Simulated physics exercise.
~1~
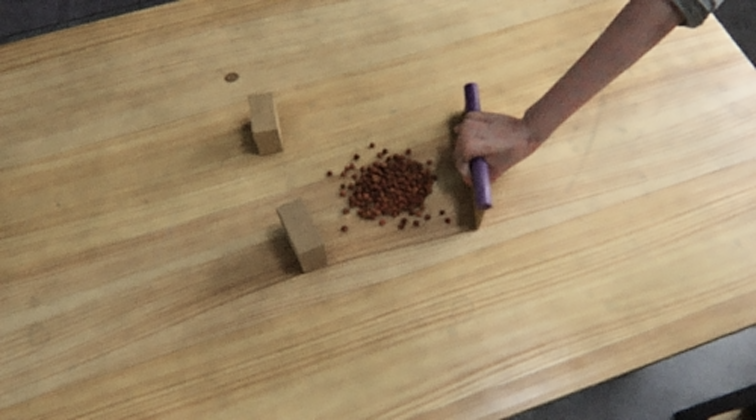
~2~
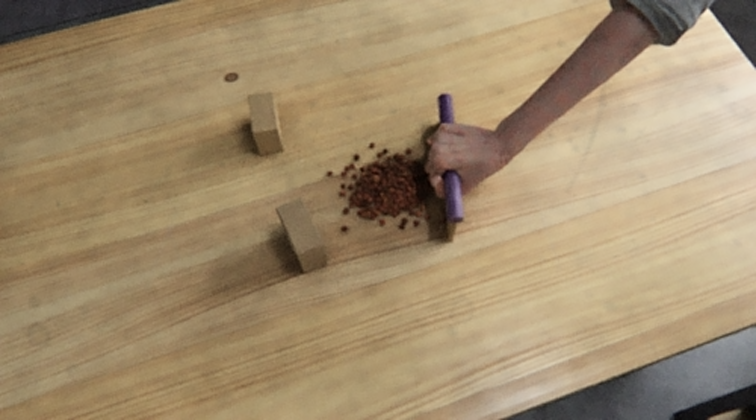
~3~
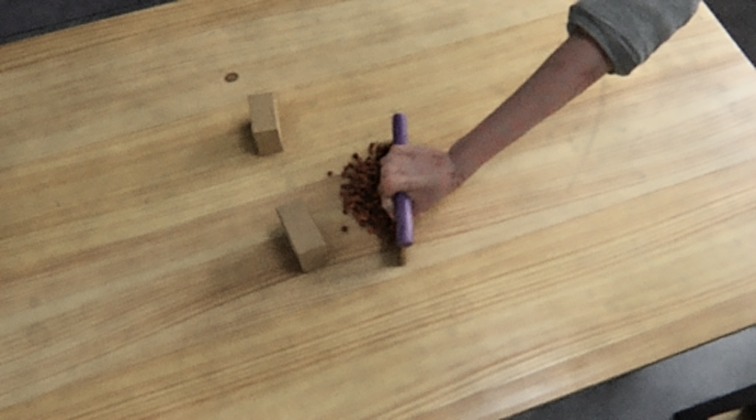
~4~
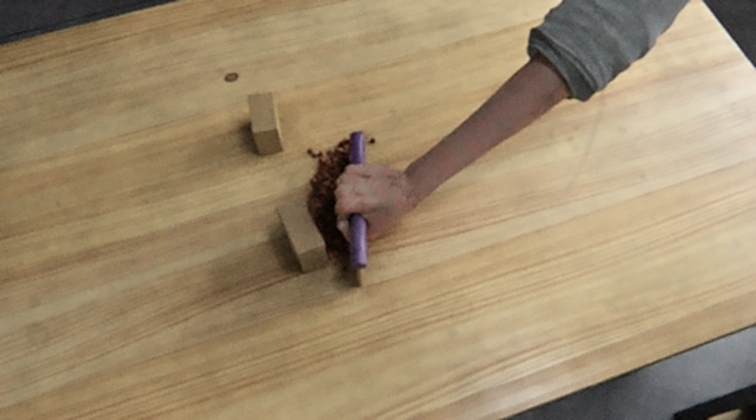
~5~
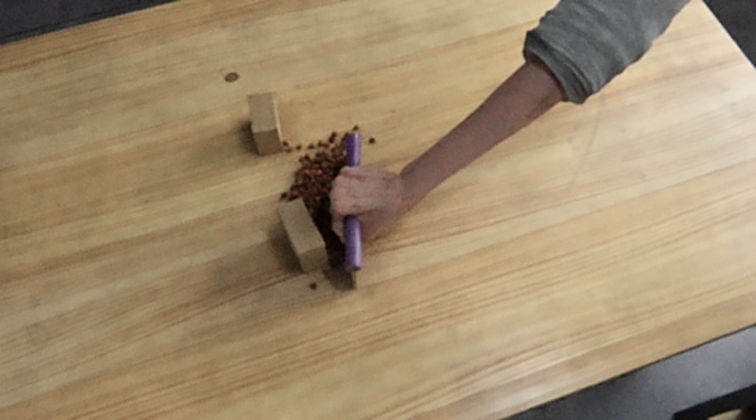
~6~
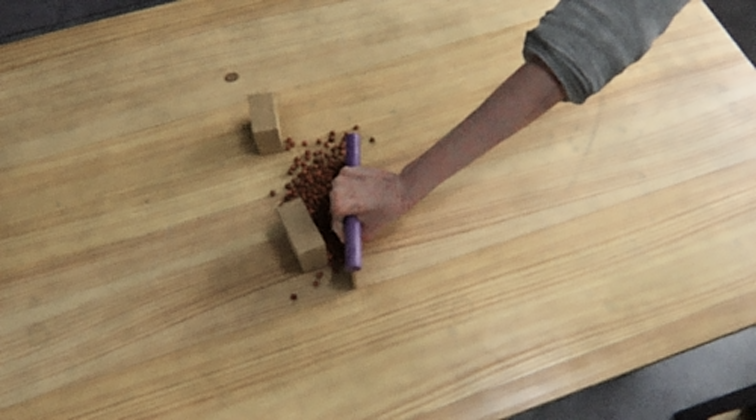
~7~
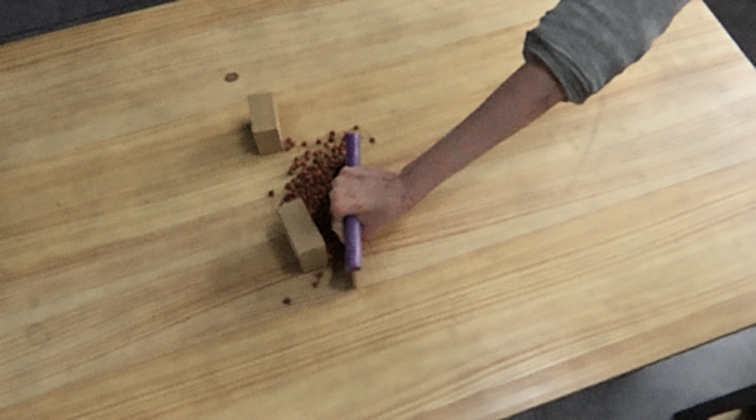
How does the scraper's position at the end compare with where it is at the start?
It begins to the right of the pellet heap, clear of the blocks, and ends further left and slightly lower, close beside the nearer block with the pellets pushed up in front of it.
On a pale wooden tabletop seen from above at a slant, two small tan blocks stand apart left of the middle. A loose heap of reddish-brown pellets lies to their right, and an arm in a grey sleeve reaches in from the upper right, gripping a purple-handled scraper. The hand pushes the scraper left and slightly down into the heap, bunching the pellets toward the blocks. The scraper then halts just short of the blocks, and the pellets spread a little. Most end up packed before the blocks, with a few strays in the gap and below the nearer block.
